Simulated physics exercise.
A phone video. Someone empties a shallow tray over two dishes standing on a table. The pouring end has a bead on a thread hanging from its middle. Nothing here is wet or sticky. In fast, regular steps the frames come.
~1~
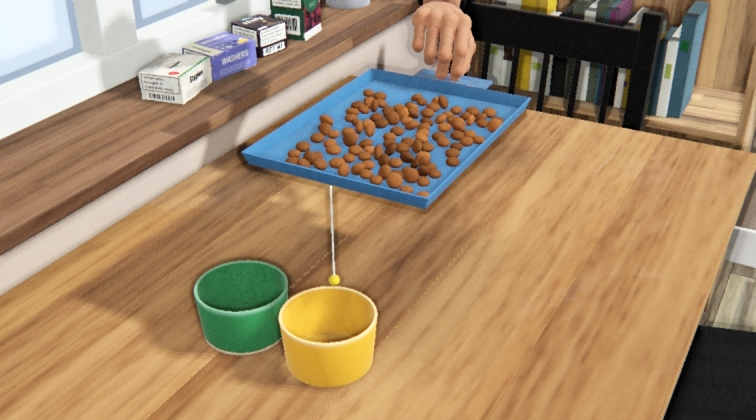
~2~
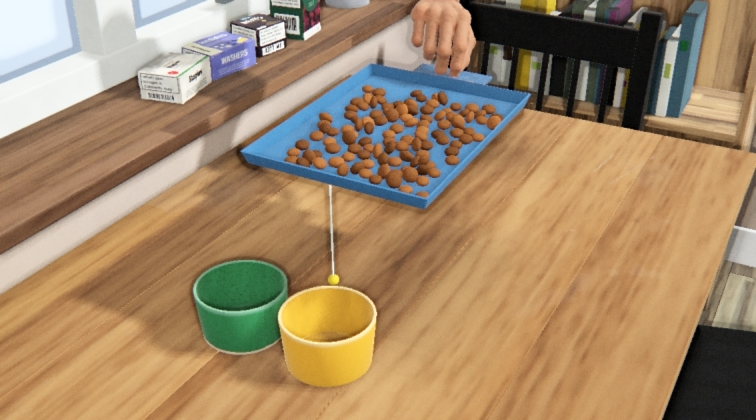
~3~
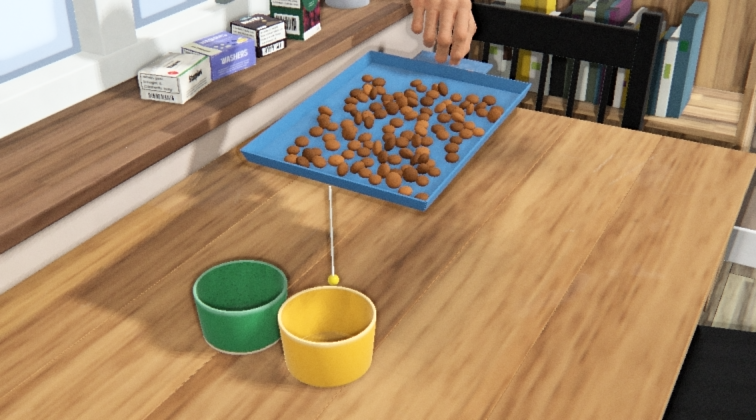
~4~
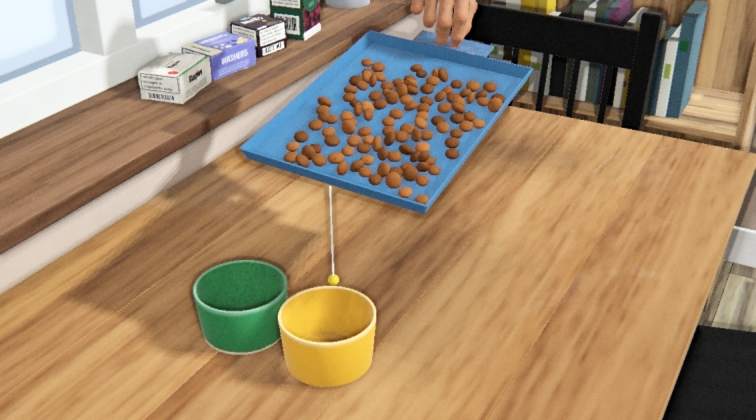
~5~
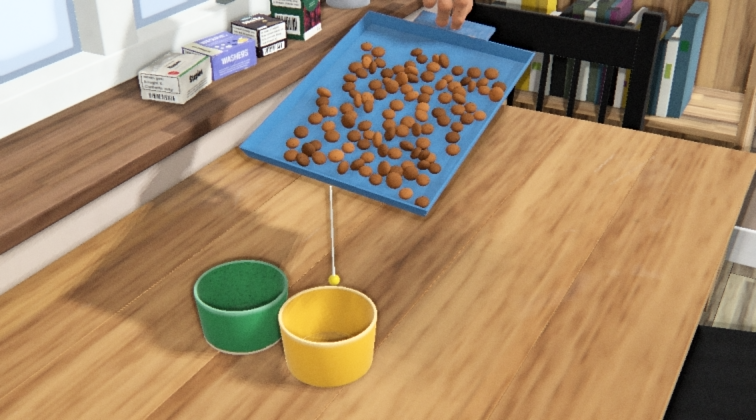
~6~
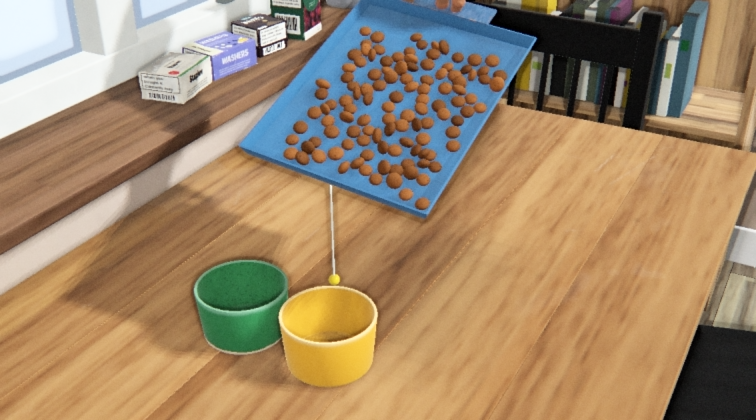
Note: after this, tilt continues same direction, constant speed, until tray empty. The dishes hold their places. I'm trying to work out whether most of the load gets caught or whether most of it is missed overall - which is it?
The dishes are left with the minor part.
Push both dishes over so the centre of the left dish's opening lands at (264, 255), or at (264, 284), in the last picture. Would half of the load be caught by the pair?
Catch, run one: Below the halfway mark; run two: Below the halfway mark.
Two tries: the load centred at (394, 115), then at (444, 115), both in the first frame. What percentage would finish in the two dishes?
First 20 %, then 10 %.
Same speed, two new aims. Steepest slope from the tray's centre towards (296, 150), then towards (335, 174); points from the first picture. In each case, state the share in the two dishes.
Around 50 per cent first, around 70 per cent next.
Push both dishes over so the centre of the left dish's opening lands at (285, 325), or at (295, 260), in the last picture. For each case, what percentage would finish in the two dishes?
In order, 50 % and 0 %.
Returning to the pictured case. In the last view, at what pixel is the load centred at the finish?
About (378, 385).
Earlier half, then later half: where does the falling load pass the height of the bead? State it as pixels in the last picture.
Earlier portion about (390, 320); later portion about (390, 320).
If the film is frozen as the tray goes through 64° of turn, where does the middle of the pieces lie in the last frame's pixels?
In the last view the centre sits at roughly (383, 170).
Soon after the last picture, tray tipped steeply; most on the tray; a small part in the air.
A little later, tray tipped past a quarter turn; a stray few on the tray; about a quarter in the right dish; about half outside both; a small part in the air.
Later still, tray tipped past a quarter turn; about a third in the right dish; about two thirds outside both.
At rest, tray tipped past a quarter turn; about a third in the right dish; none in the left dish; about two thirds outside both.
